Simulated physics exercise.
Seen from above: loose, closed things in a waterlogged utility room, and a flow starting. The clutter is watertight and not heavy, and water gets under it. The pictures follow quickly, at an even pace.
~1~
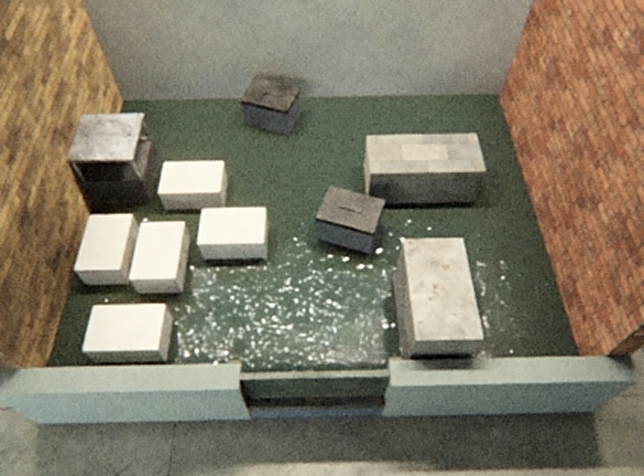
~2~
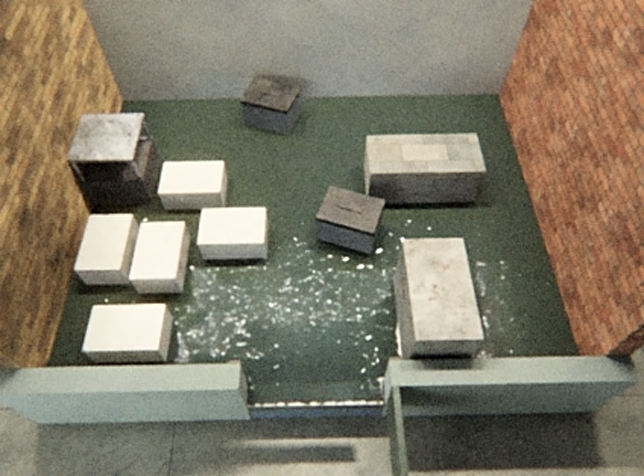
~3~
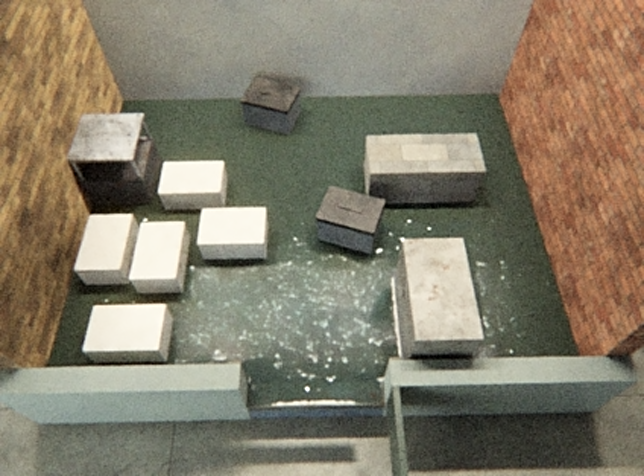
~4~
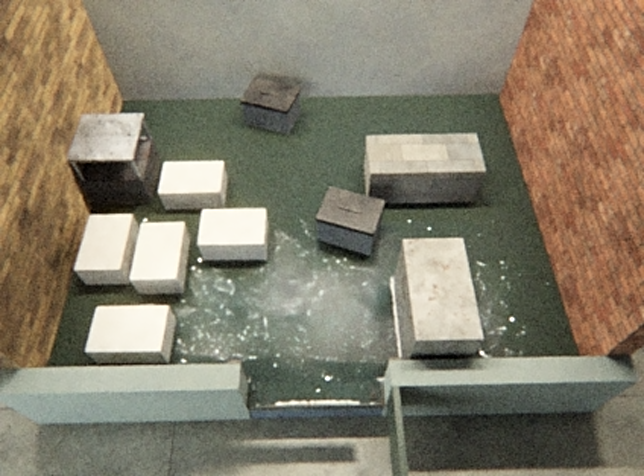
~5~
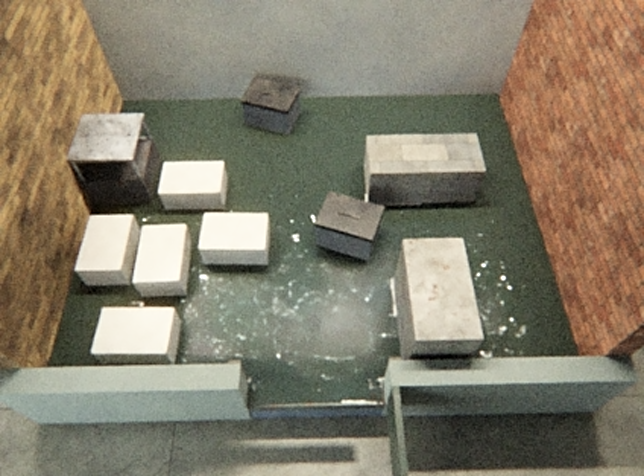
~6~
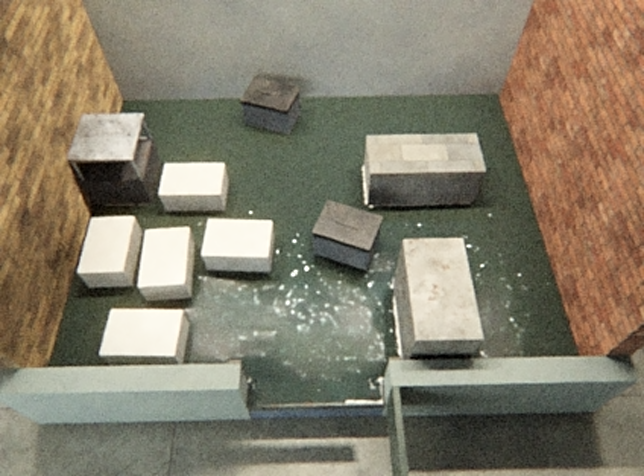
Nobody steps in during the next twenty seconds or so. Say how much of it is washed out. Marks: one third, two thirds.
That comes to at least two thirds.
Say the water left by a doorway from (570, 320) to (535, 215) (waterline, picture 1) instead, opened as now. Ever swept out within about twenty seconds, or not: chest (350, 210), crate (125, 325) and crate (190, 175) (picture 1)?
One after the other: Carried outside, no, no.
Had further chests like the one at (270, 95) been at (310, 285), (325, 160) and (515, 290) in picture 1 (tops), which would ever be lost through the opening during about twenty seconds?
As listed: Yes, gone, kept in.
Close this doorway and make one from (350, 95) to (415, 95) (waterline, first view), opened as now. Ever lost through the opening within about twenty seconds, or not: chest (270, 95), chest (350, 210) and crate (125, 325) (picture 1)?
As listed: Gone, gone, still in.
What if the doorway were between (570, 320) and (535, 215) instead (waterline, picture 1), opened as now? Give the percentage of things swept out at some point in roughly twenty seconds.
About 30 per cent.
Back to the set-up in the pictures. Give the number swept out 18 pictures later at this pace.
3 of them.
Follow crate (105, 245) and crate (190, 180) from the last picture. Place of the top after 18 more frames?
At about (114, 287) and (197, 254).
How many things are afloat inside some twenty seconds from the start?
It comes to 2.
A moment on, 0 of 7 are out; 7 afloat.
Next, 3 of 7 are out; 4 afloat.
Later, 5 of 7 are out; 2 afloat.
In the end, 5 of 7 are out; 2 afloat.
